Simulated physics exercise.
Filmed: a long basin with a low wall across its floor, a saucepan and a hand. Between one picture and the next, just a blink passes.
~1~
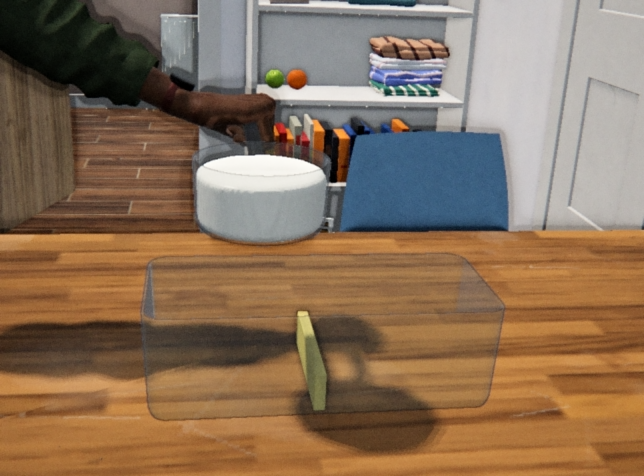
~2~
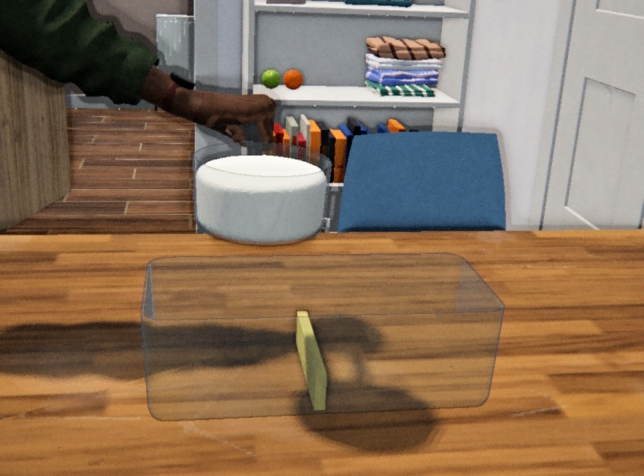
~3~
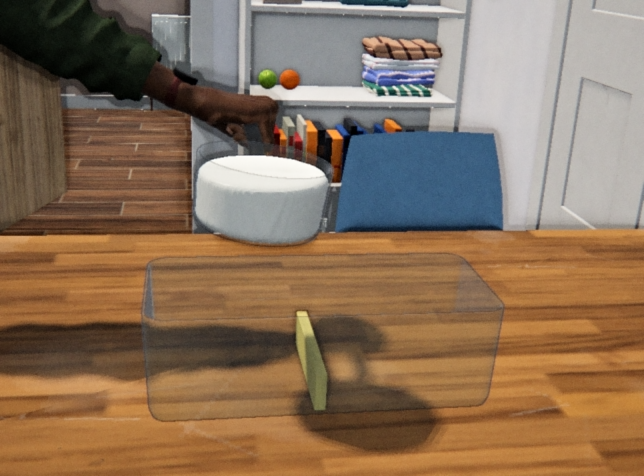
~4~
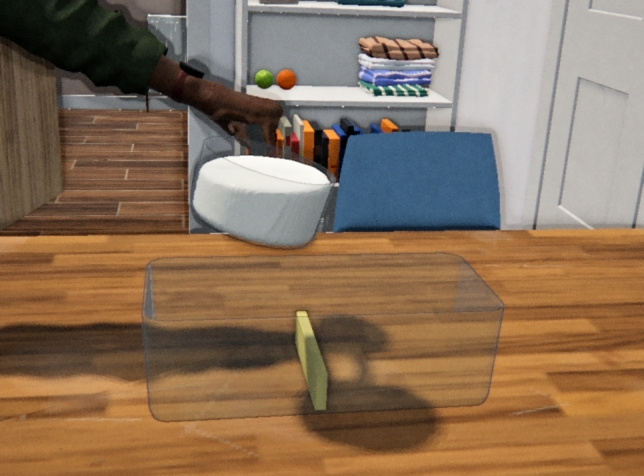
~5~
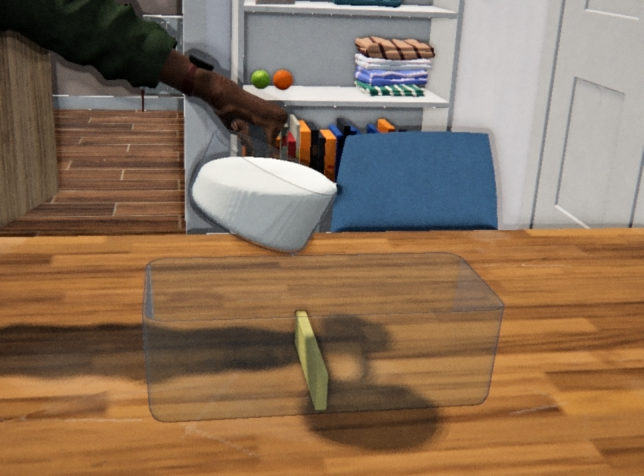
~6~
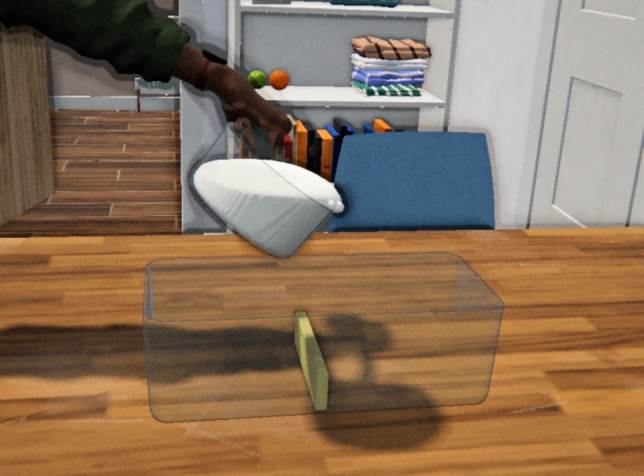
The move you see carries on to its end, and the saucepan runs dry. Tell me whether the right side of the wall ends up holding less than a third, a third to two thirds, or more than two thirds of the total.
Higher than two thirds.
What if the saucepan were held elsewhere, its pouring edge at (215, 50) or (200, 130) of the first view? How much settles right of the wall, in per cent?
First place gives some 10 %, second place some 15 %.
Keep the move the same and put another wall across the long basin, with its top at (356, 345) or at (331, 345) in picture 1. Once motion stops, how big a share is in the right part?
The first position gives around 45 percent, the second around 65 percent.
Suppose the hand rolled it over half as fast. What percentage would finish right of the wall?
About 95 in a hundred.
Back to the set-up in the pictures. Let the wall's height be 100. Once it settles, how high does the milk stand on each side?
Left about 10, right about 50.
A moment on, the saucepan is tipped right over and 18 per cent is still to pour, 0 is left of the wall and 54 right of it.
Next, the saucepan is tipped right over and 2 per cent is still to pour, 11 is left of the wall and 83 right of it.
Then the saucepan is tipped right over and 0 per cent is still to pour, 12 is left of the wall and 87 right of it.
Later the saucepan is tipped right over and 0 per cent is still to pour, 12 is left of the wall and 87 right of it.
Finally, 12 per cent lies left of the wall, 87 right of it and 1 outside.
